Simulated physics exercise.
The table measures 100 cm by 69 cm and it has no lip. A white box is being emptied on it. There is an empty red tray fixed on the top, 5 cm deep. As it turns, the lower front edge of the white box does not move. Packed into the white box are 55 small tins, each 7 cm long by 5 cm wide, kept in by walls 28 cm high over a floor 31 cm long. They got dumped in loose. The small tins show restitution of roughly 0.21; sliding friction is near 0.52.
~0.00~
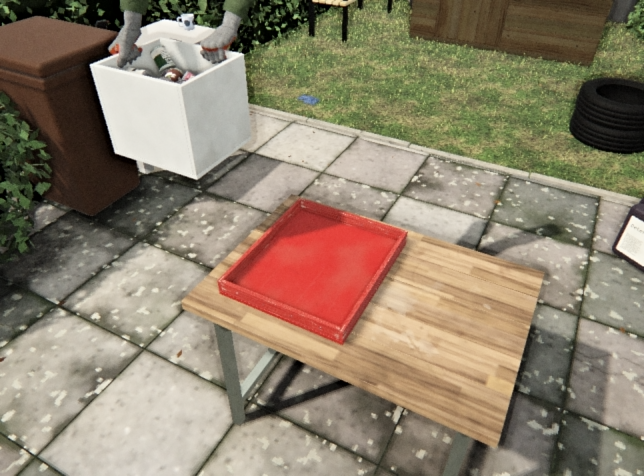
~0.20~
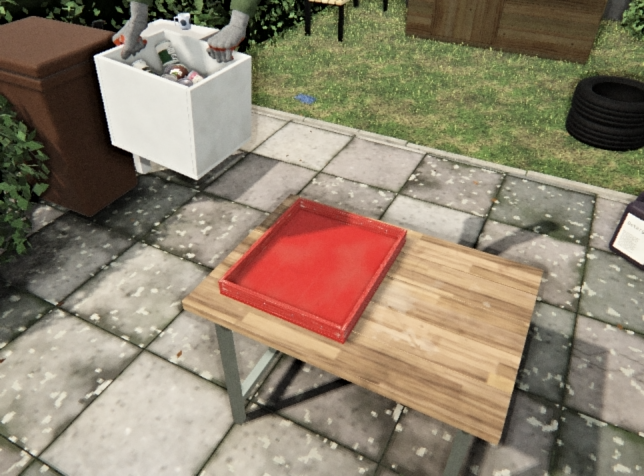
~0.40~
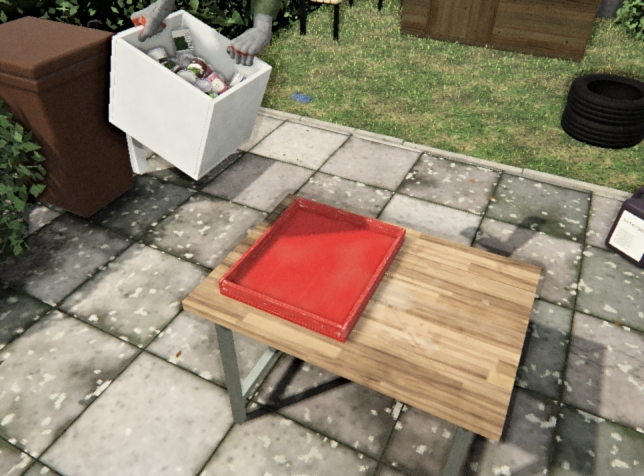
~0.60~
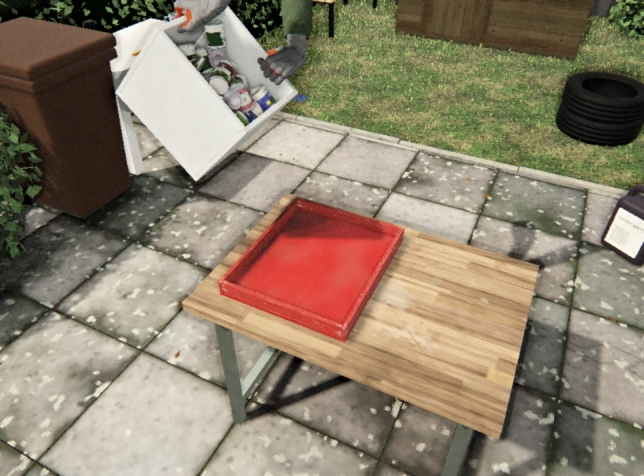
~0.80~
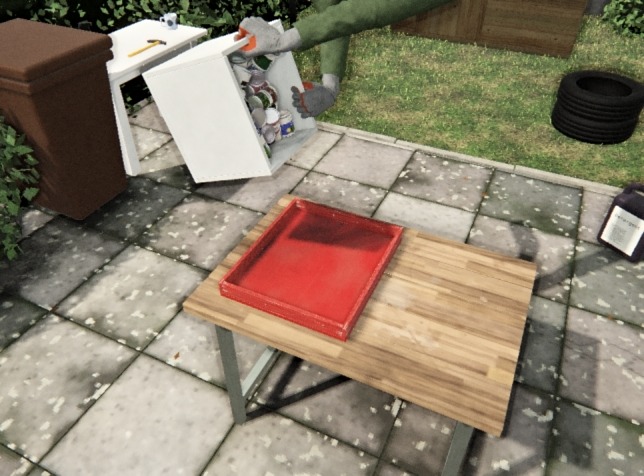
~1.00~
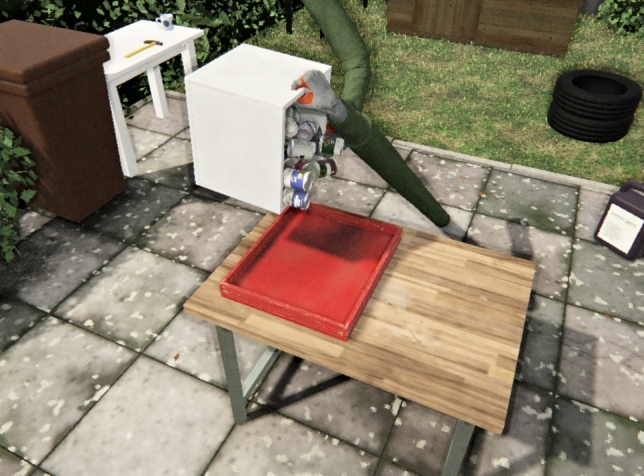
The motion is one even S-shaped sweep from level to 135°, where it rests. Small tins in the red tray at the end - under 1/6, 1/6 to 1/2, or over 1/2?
Over 1/2.
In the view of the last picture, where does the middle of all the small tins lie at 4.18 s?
Estimated centre in the last picture: (329, 266).
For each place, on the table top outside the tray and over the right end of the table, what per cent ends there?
About 5 and 0 per cent.
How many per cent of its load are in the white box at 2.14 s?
Roughly 5 percent.
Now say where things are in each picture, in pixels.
In the first picture (places track the rim corner closest to us here; the camera moves round a little), white box (179, 85); red tray (340, 328); tipped 0°; all still inside.
The second picture shows white box (188, 88); tipped 6°.
The third picture shows white box (212, 100); tipped 22°.
The fourth picture shows white box (244, 128); tipped 44°.
The fifth picture shows white box (271, 170); tipped 69°.
The sixth picture shows white box (281, 209); red tray (344, 326); tipped 95°; 4 out, the lowest tin at (297, 198).
After 1.51 s, tilt 134°; 12 still in the white box, 23 in the red tray, 11 on the table top outside the tray and 9 in the air.
After 2.14 s, tilt 135°; 2 still in the white box, 45 in the red tray, 6 on the table top outside the tray and 2 over the table's other edges.
After 3.03 s, tilt 135°; 1 still in the white box, 46 in the red tray, 3 on the table top outside the tray, 1 over the right end of the table and 4 over the table's other edges.
Final count (at 4.18 s), 46 in the red tray, 4 on the table top outside the tray, 1 over the right end of the table and 4 over the table's other edges. Asked share, 46 of 55, 84 per cent.
